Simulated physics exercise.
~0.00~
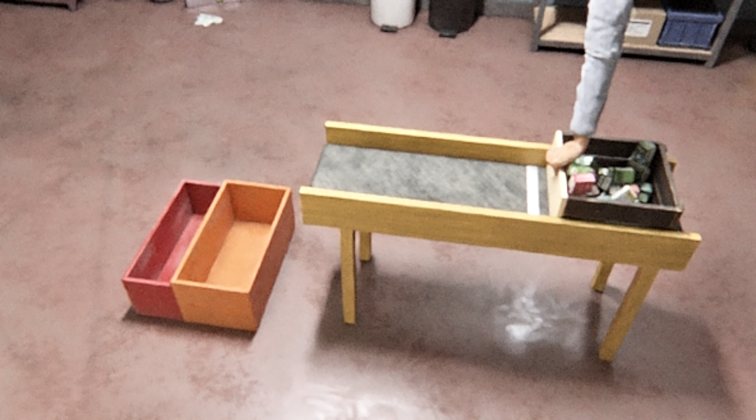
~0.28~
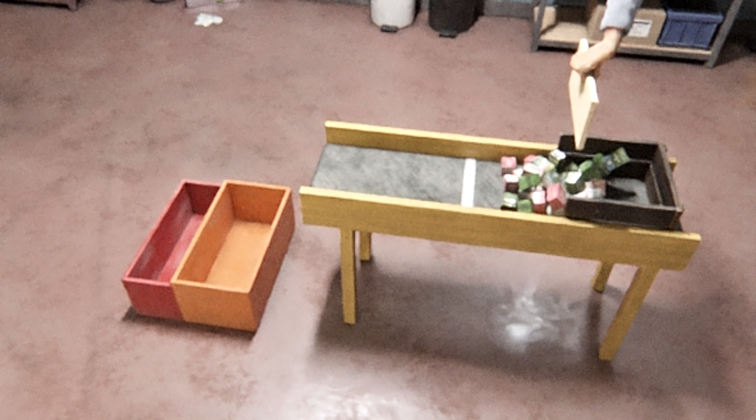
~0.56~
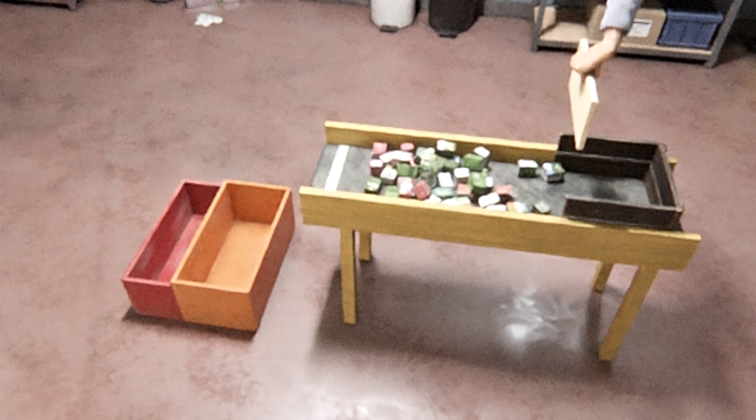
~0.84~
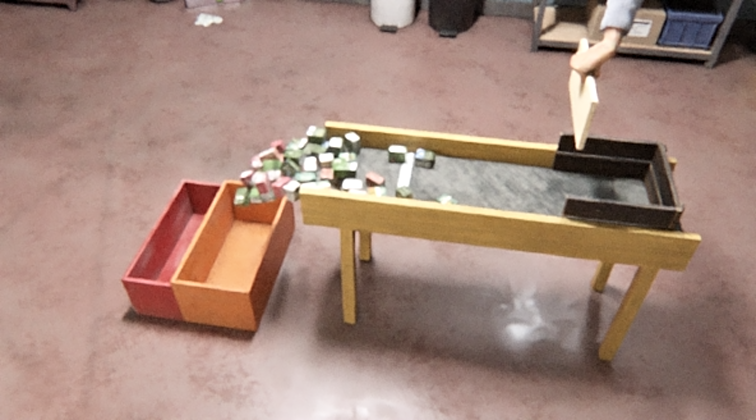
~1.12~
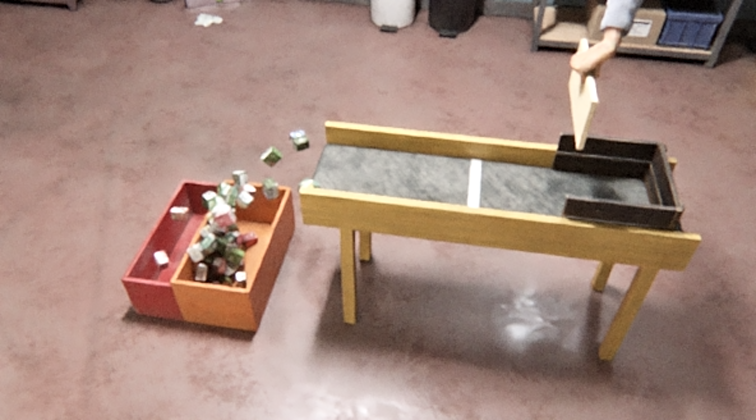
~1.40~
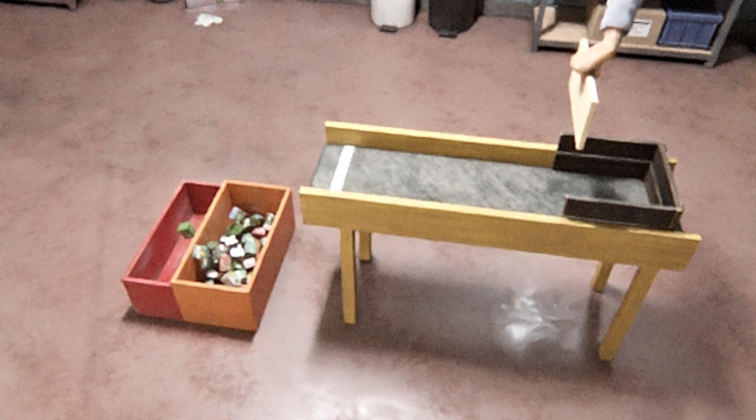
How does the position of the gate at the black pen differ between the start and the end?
At the start the gate stands down on the belt at the left side of the black pen. At the end a hand holds it up in the air, above the belt and slightly to the right of where it was.
